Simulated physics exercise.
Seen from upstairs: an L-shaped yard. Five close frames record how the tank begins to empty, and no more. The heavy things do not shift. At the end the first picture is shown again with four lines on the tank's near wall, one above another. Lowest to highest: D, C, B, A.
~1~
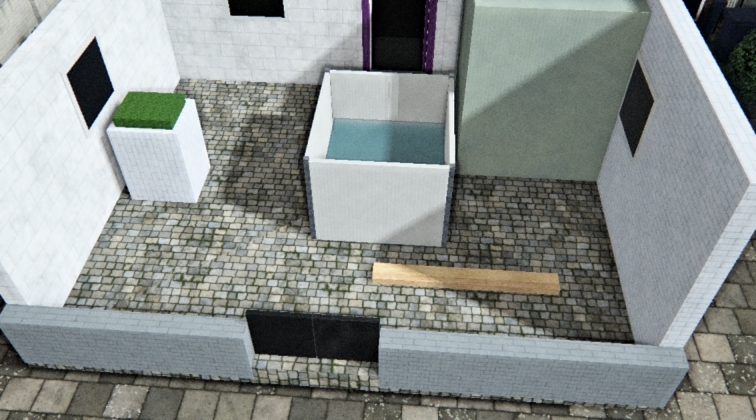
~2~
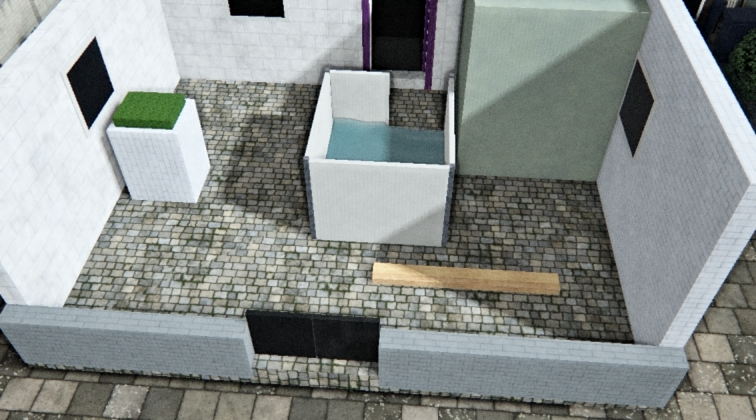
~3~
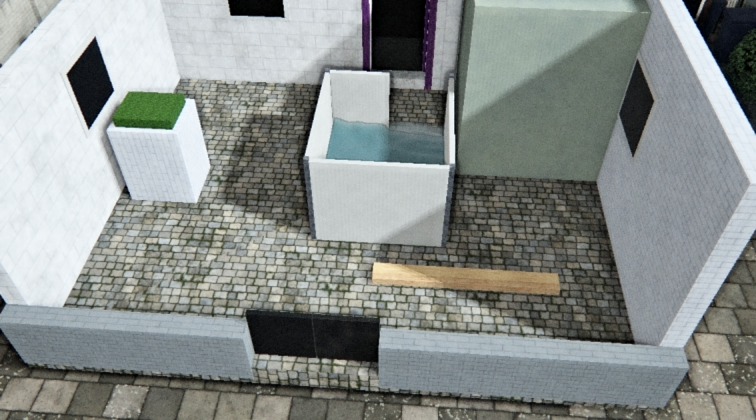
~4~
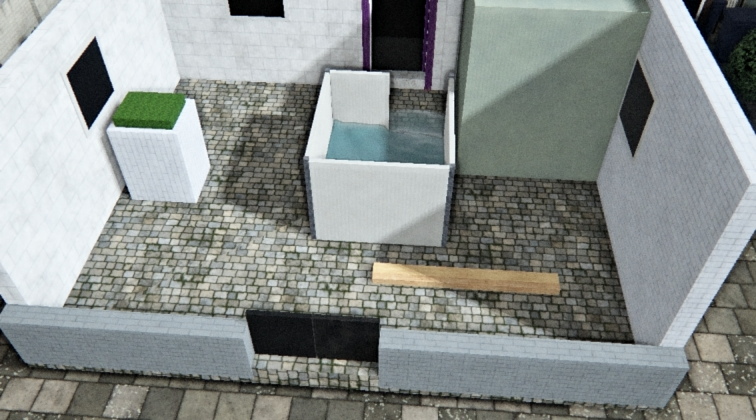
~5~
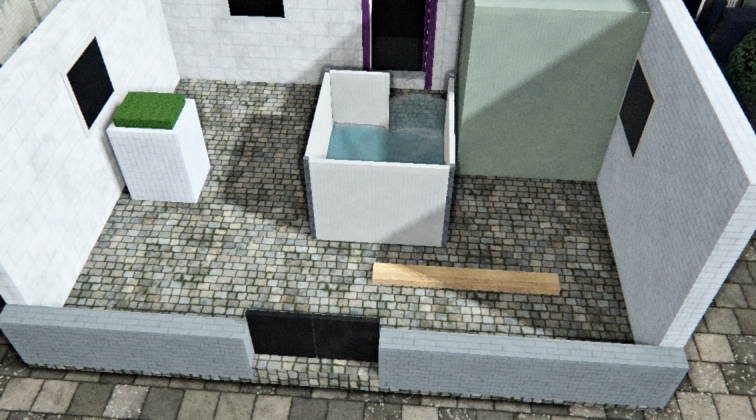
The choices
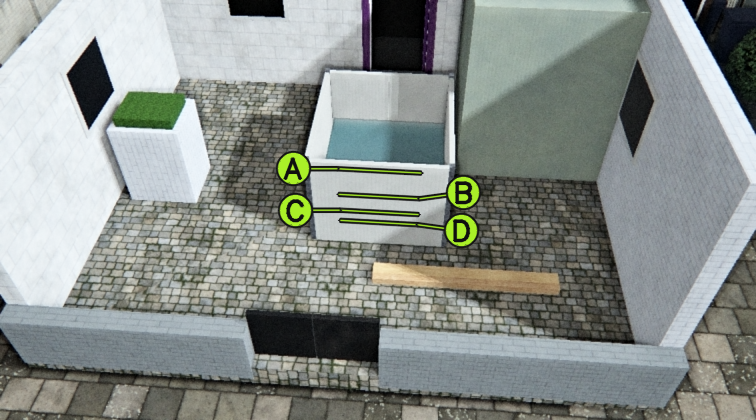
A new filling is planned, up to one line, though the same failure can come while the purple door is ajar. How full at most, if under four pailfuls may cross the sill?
D will do.
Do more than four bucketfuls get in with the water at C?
Yes, it does.
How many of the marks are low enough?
One of them.
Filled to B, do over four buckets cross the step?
Yes, it does.
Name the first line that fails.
Here it is line C.
In lime, A at (379, 170); B at (379, 196); C at (379, 212); D at (378, 222); from the bottom up D, C, B, A.
With A, dozens of bucketfuls pour in.
With B, dozens of bucketfuls pour in.
With C, about 11 bucketfuls get in.
With D, a bucket or two gets in.
